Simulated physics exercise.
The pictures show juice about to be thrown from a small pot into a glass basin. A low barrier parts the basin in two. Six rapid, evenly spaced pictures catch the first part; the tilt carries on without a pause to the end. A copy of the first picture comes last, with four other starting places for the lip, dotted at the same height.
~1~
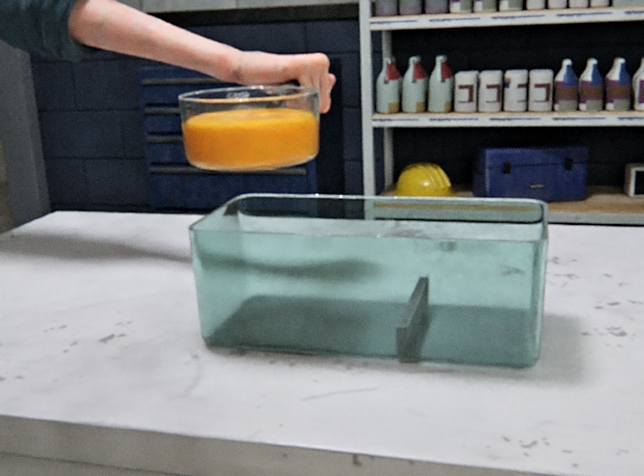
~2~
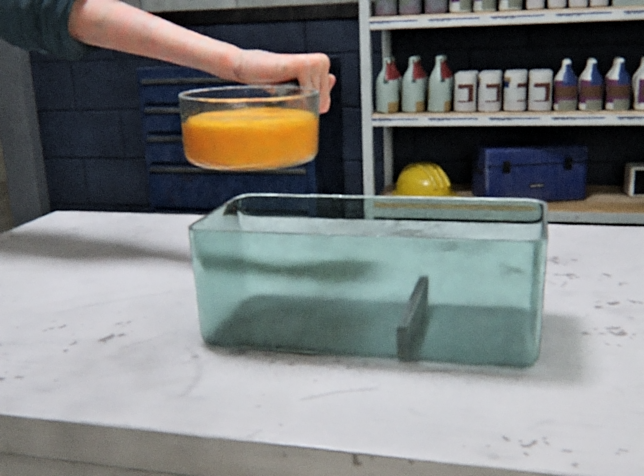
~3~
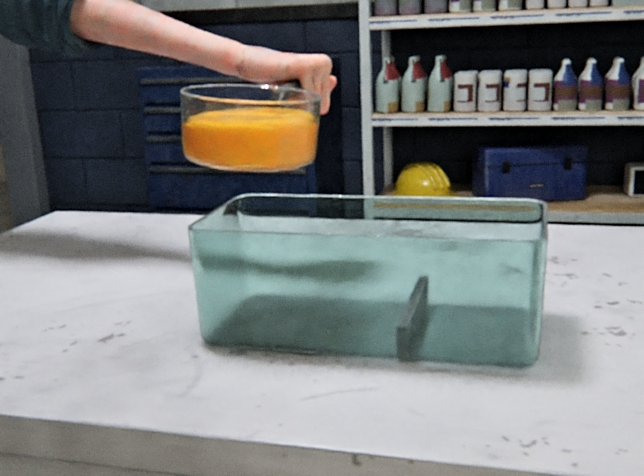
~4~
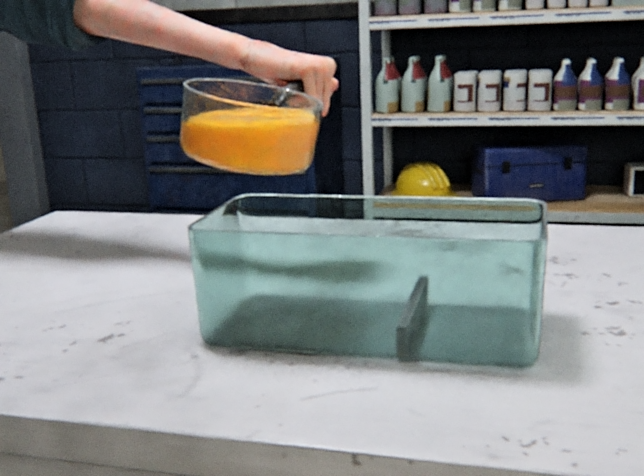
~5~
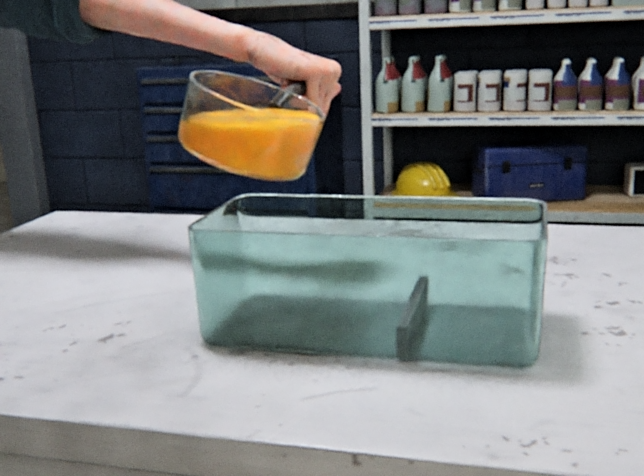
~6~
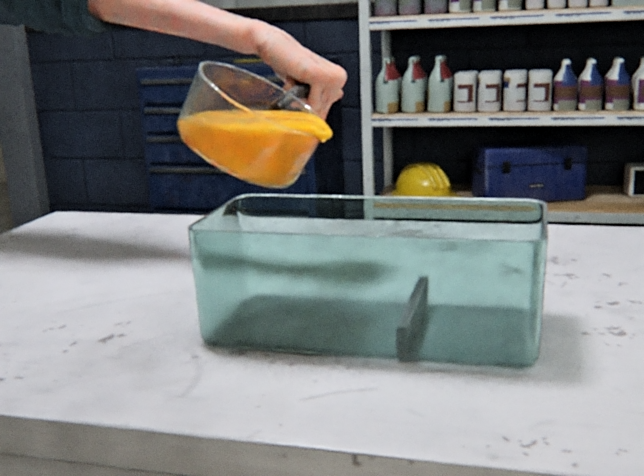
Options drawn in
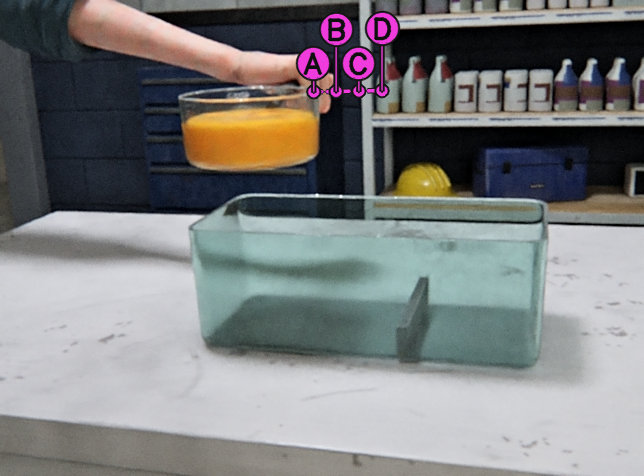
Orange juice in a clear glass pot tilting rightward in a hand above a divided glass basin, juice just cresting the lip.
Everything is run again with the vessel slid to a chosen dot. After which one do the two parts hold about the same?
C is best.
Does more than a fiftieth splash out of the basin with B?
No, it does not.
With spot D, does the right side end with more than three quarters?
No.
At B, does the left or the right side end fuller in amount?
The left side.
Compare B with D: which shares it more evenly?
It is D.
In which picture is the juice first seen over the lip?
In picture 6.
On the marked copy, A at (313, 91); B at (336, 91); C at (358, 91); D at (382, 90).
Choosing A, about 92 % ends left of the wall and 8 % right of it.
Choosing B, about 81 % ends left of the wall and 18 % right of it.
Choosing C, about 53 % ends left of the wall and 47 % right of it.
Choosing D, about 34 % ends left of the wall and 65 % right of it.
